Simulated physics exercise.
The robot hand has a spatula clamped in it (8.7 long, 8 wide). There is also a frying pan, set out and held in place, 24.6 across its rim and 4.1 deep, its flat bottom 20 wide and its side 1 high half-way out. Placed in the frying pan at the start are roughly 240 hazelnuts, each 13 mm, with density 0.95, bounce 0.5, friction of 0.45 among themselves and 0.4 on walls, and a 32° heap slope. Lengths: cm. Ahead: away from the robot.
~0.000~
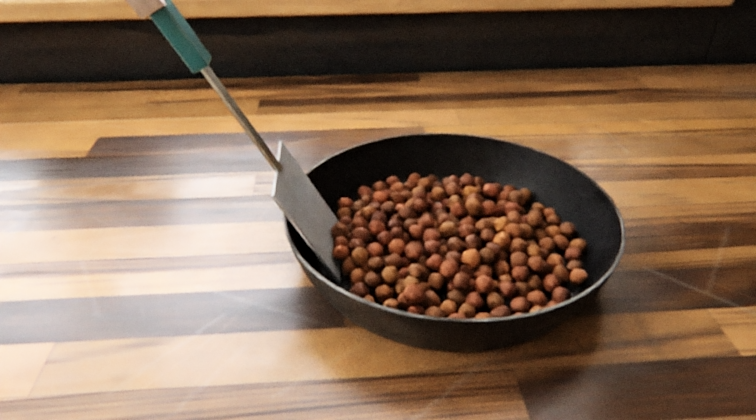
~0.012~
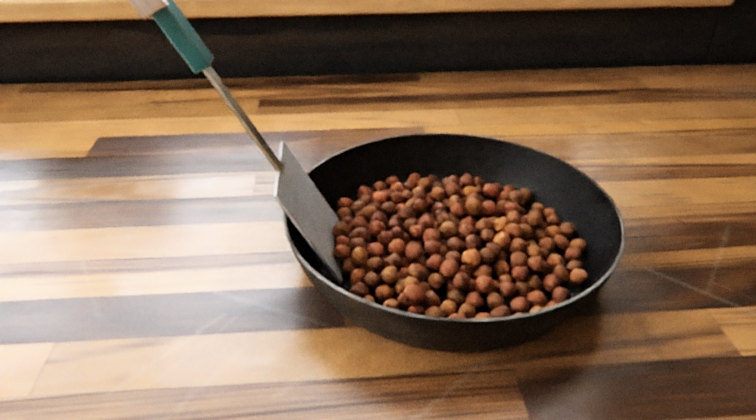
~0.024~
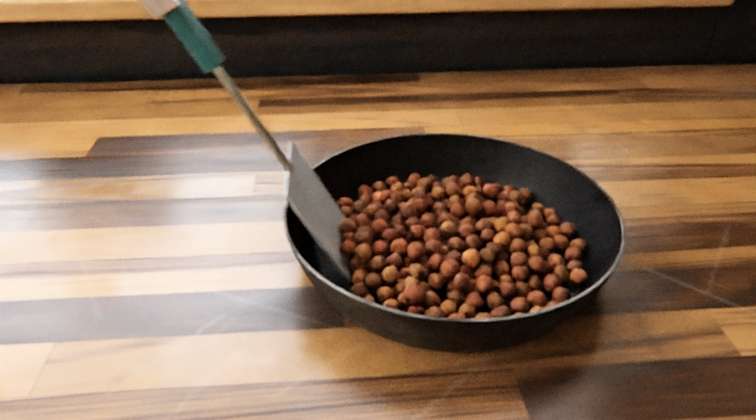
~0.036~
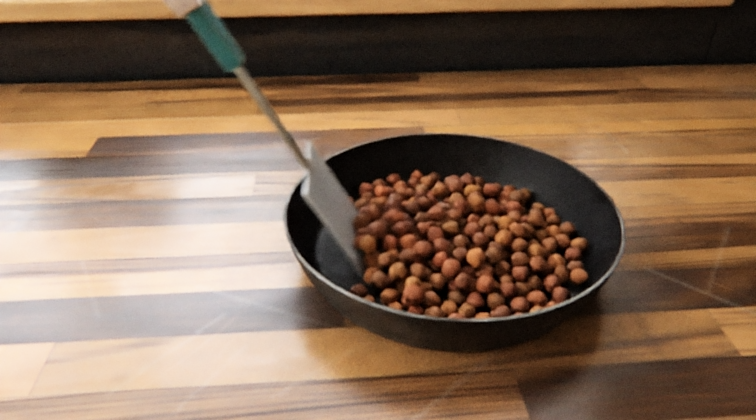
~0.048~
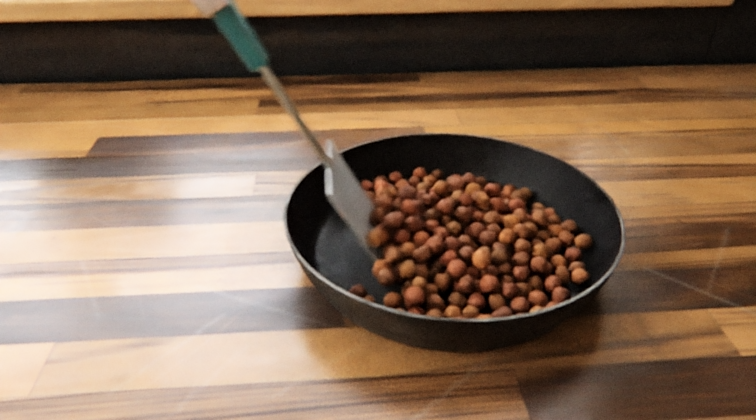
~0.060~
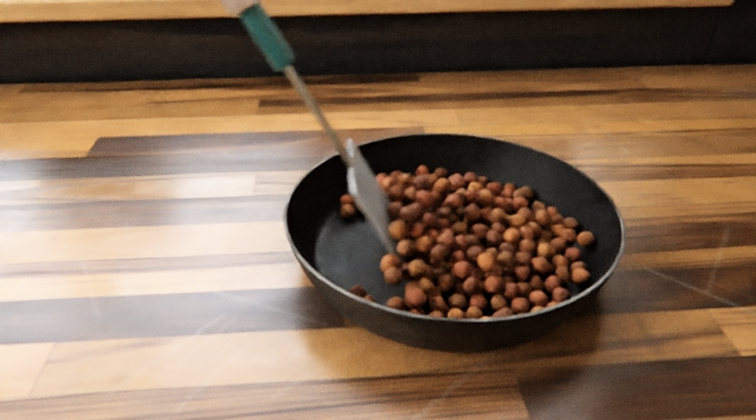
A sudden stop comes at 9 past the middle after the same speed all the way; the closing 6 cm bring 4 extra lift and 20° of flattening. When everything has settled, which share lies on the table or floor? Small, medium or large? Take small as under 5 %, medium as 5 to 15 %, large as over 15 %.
Large, so over 15 %.
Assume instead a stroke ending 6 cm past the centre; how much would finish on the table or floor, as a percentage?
It would come to roughly 20 percent.
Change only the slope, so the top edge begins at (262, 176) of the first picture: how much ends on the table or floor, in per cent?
Near 25 in a hundred.
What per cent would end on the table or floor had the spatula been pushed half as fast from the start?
In that case some 10 per cent.
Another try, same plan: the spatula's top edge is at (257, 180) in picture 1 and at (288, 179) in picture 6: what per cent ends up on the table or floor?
Around 10 per cent finishes on the table or floor.
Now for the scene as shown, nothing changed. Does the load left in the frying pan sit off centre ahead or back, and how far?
Offset forward: Around 4.0 cm.
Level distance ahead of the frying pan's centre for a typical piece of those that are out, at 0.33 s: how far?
Some 24 cm.
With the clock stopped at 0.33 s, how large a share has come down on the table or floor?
I'd say close to 15 in a hundred.
After 0.09 s, sloping 62°, highest piece 7 above the table; 241 in the frying pan.
After 0.12 s, sloping 57°, highest piece 8 above the table; 241 in the frying pan.
After 0.33 s, sloping 42°, highest piece 11 above the table; 184 in the frying pan, 31 on the table or floor, 26 on the blade or in flight.
After 1.38 s, sloping 42°, highest piece 4 above the table; 184 in the frying pan, 57 on the table or floor.
In the end, 184 in the frying pan, 57 on the table or floor. That is 24 % on the table or floor.
